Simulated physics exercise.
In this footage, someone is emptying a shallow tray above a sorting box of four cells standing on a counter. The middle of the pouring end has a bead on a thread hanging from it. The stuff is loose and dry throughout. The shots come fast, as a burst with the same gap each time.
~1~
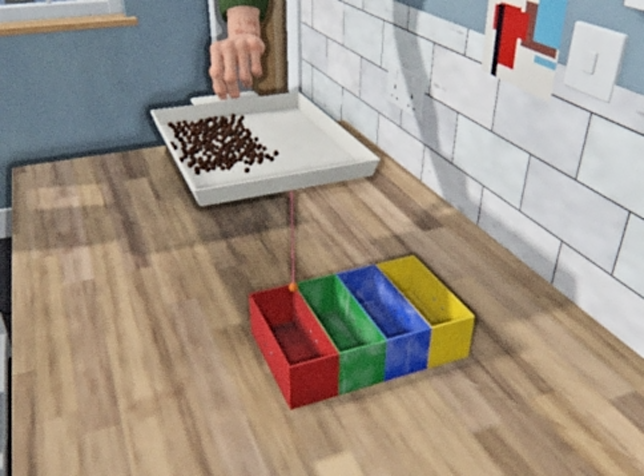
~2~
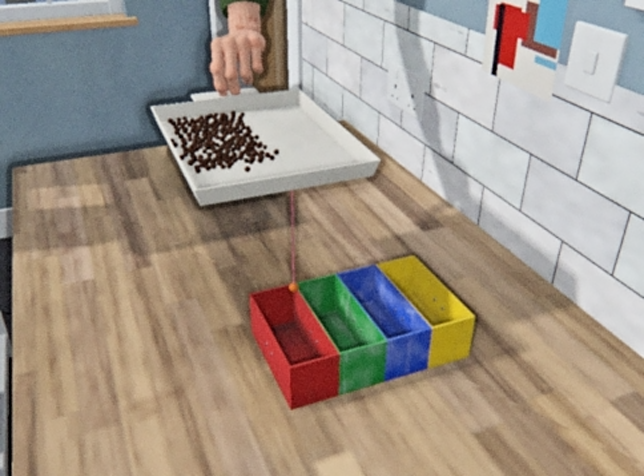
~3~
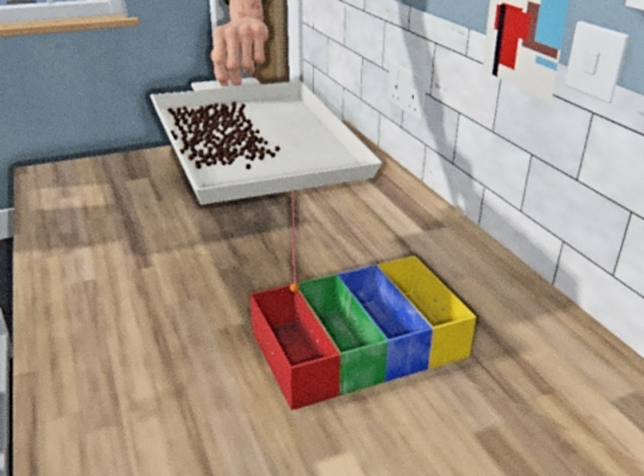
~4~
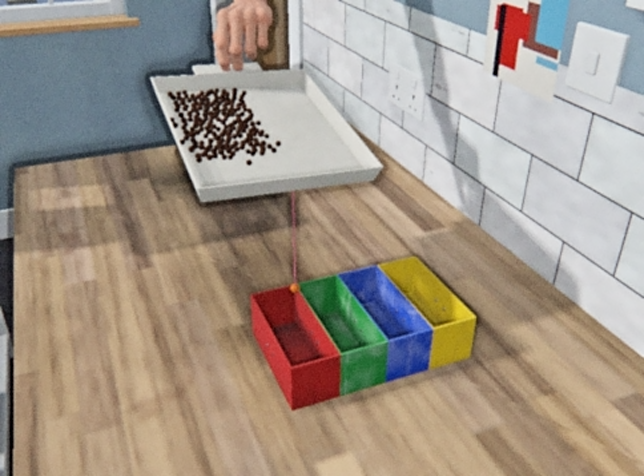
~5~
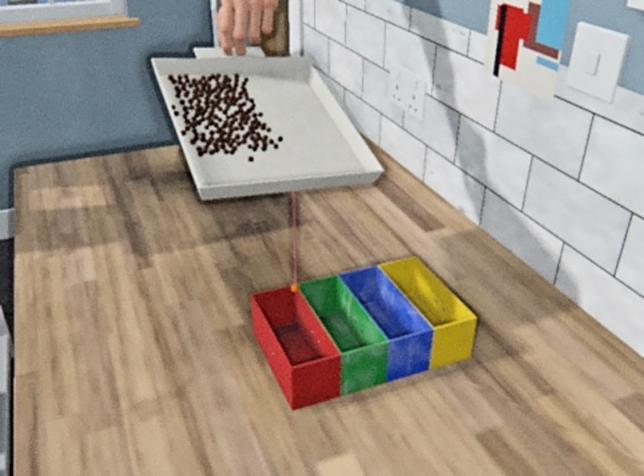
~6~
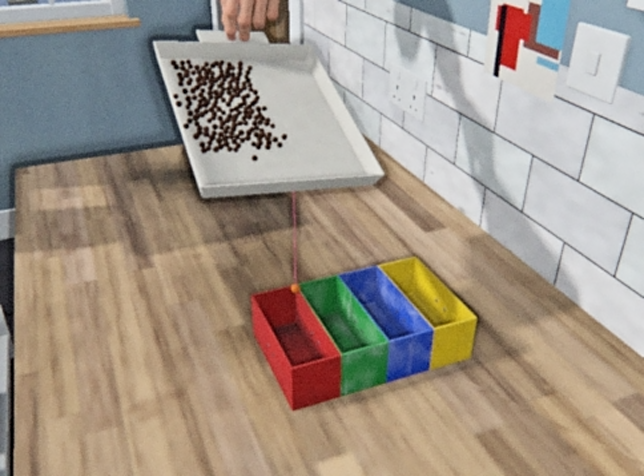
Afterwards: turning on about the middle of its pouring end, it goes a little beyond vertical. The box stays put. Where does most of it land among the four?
Most of it lands in the blue cell.
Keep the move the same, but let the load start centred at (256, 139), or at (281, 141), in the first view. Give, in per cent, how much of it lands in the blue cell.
First case: Close to 70 %; second case: Close to 70 %.
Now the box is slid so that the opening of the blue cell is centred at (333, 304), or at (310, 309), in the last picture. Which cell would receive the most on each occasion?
First: The yellow cell. Second: Yellow.
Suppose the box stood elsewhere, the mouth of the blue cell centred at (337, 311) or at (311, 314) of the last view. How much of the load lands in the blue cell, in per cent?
I'd say about 20 percent, followed by about 10 percent.
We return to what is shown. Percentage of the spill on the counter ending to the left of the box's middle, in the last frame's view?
Left share: Close to 10 %.
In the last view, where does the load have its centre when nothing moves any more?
I'd put the middle somewhere around (376, 341).
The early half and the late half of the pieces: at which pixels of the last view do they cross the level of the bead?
Earlier half at (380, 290), later half at (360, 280).
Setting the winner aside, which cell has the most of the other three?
Second best is green.
Soon after the last picture, tray tipped steeply; most on the tray; a stray few in the yellow cell; about a quarter falling or outside the box.
A little later, tray tipped past a quarter turn; a small part on the tray; about a third in the blue cell; a small part in the green cell; a small part in the yellow cell; a stray few in the red cell; about a quarter falling or outside the box.
Later still, tray tipped past a quarter turn; about half in the blue cell; about a quarter in the green cell; a small part in the yellow cell; a stray few in the red cell; a small part falling or outside the box.
At rest, tray tipped past a quarter turn; about half in the blue cell; about a quarter in the green cell; a small part in the yellow cell; a stray few in the red cell; a small part outside the box.
